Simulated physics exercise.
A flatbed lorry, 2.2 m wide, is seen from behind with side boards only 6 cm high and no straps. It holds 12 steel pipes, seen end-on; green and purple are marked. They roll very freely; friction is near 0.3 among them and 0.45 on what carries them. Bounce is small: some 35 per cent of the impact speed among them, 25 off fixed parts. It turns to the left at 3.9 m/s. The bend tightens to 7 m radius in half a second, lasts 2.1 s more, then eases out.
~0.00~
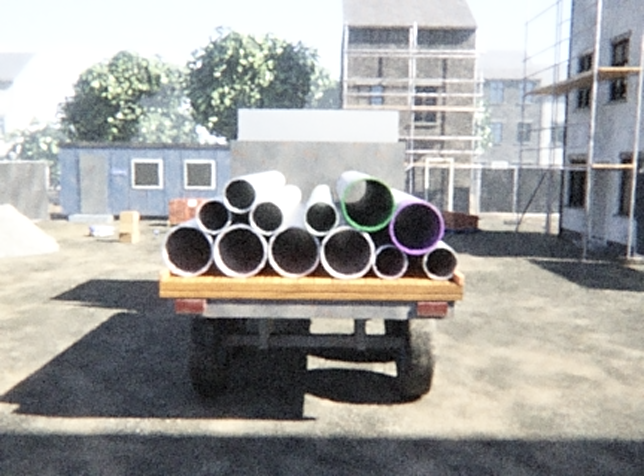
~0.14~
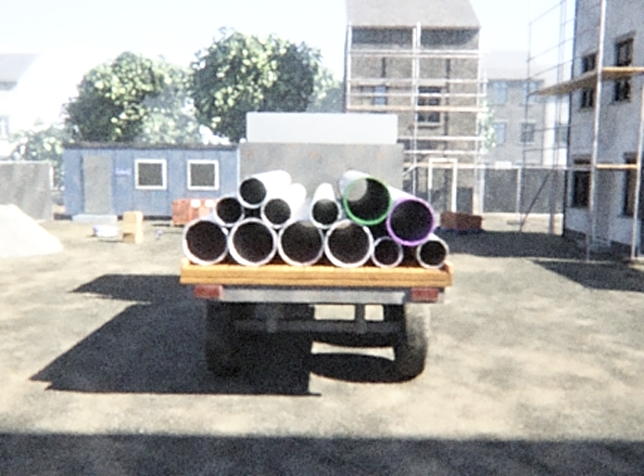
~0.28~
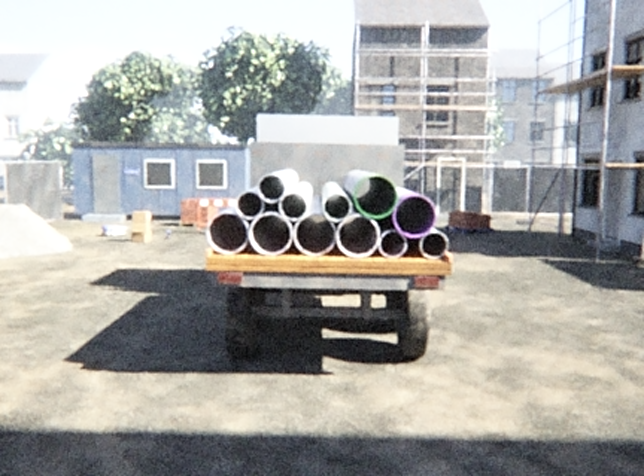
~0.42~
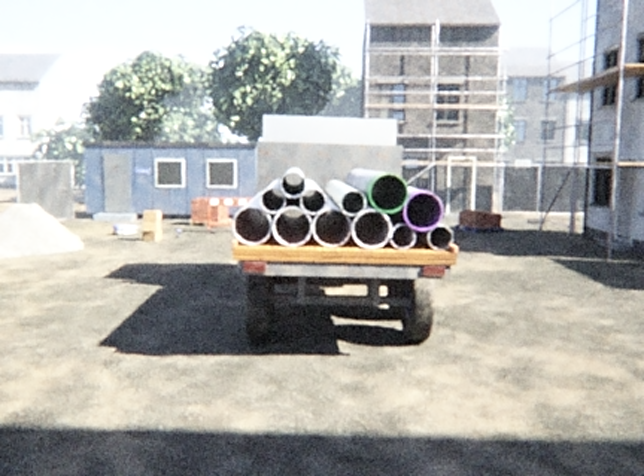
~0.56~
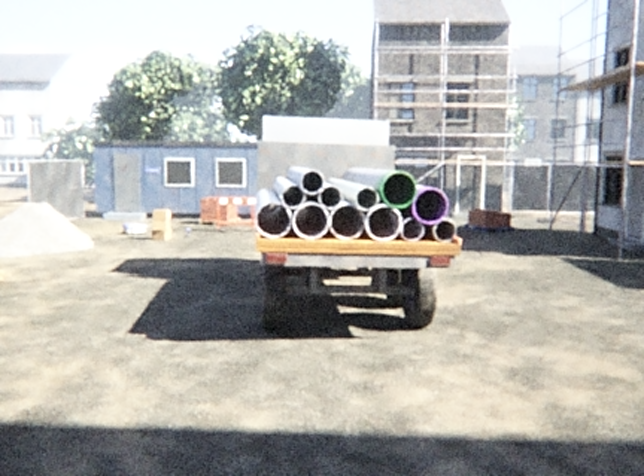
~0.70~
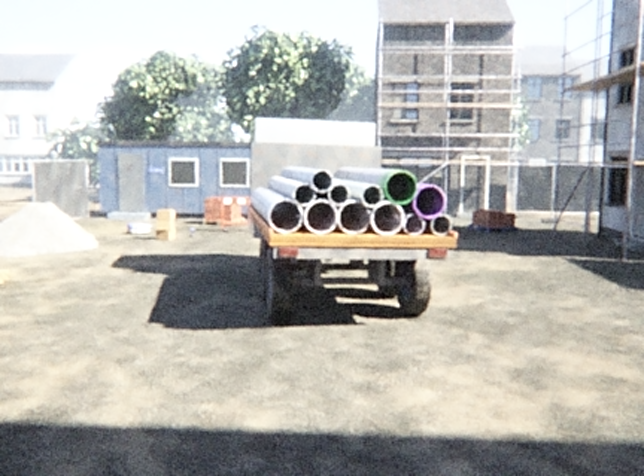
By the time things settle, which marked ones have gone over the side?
Green falls off. Purple goes over the edge.
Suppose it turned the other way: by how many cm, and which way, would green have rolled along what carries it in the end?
Some 0 cm leftwards.
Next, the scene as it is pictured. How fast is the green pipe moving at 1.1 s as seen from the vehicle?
About 0.5 m/s.
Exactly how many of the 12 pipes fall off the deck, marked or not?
In all, 2.
Then, 1.1 s in, green is up on others, 60 cm from the right edge, rolling right; purple is up on others, 20 cm from the right edge, rolling right; 0 gone from the deck.
Then, 1.6 s in, green is up on others, 25 cm from the right edge, rolling right; purple is over the right board and falling; 1 gone from the deck.
Then, 2.2 s in, green is over the right board and falling; purple is over the right board and gone; 2 gone from the deck.
In the end (3.7 s), green is over the right board and gone; purple is over the right board and gone; 2 gone from the deck.
